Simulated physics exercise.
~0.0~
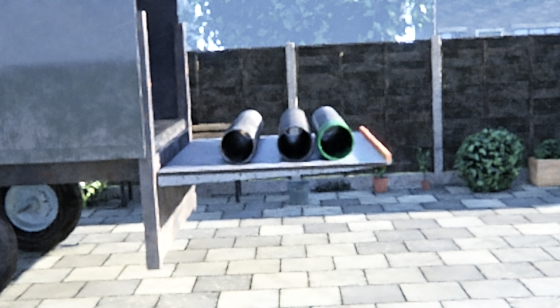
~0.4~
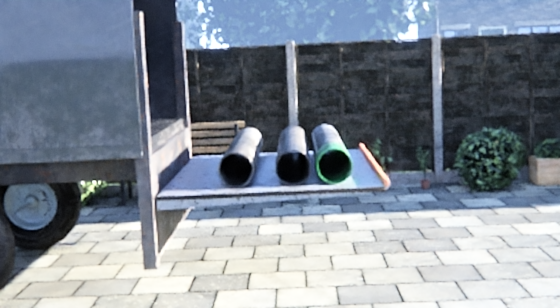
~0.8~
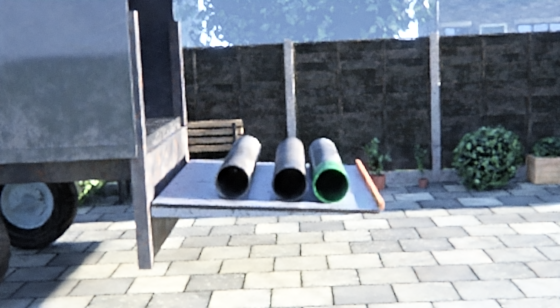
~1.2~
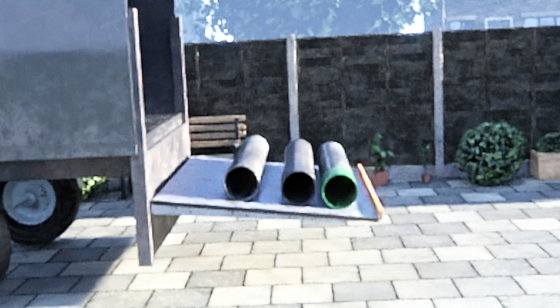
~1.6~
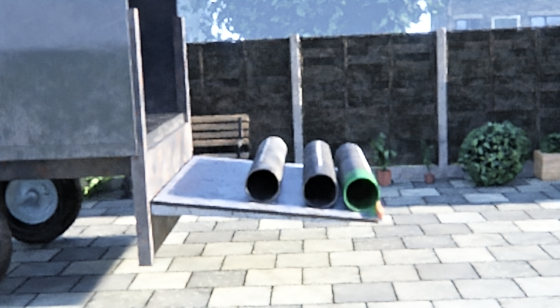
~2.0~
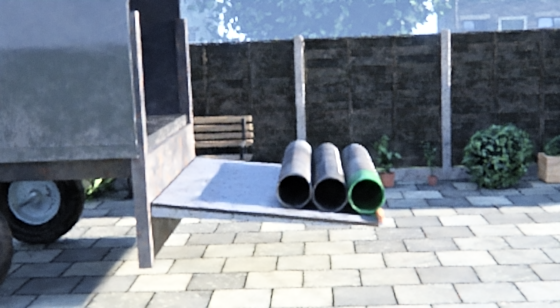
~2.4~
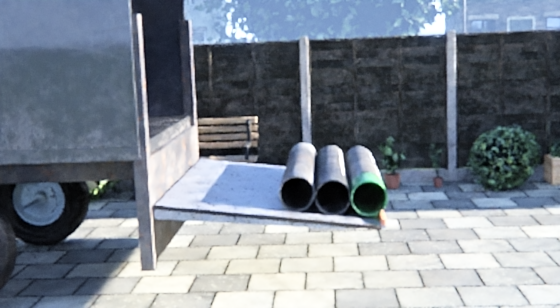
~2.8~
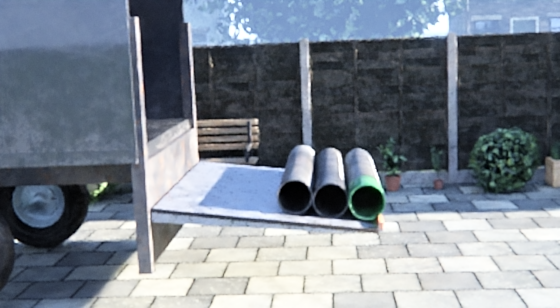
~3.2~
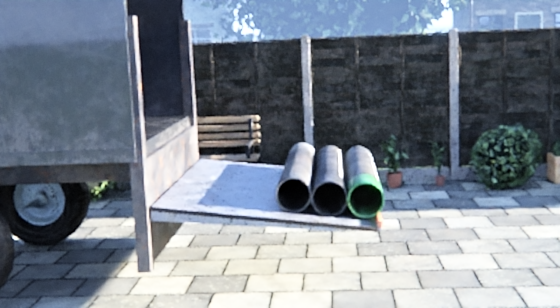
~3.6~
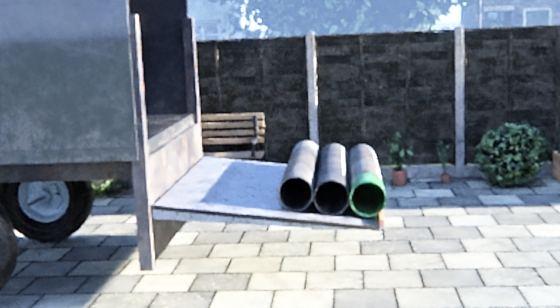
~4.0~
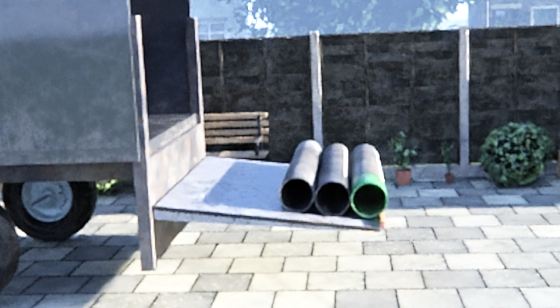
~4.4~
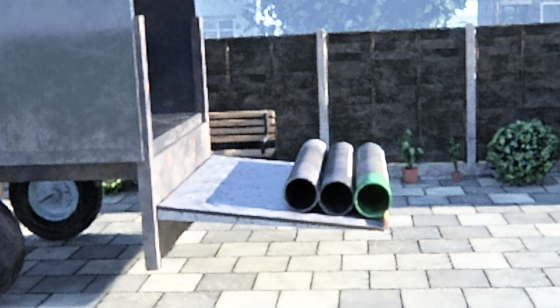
The clip opens on a paved yard where three hollow pipes, two dark and one green, lie side by side with their open ends facing us on the tail-lift plate of a trailer. The plate drops a short way with the pipes still spaced apart. Its outer edge then tips downward, and the pipes roll to the right, with the green one leading. The green pipe comes to rest at the outer edge, and the dark ones close up against it. The plate holds its slope as the view drifts slightly, and all three pipes remain on it, resting together.
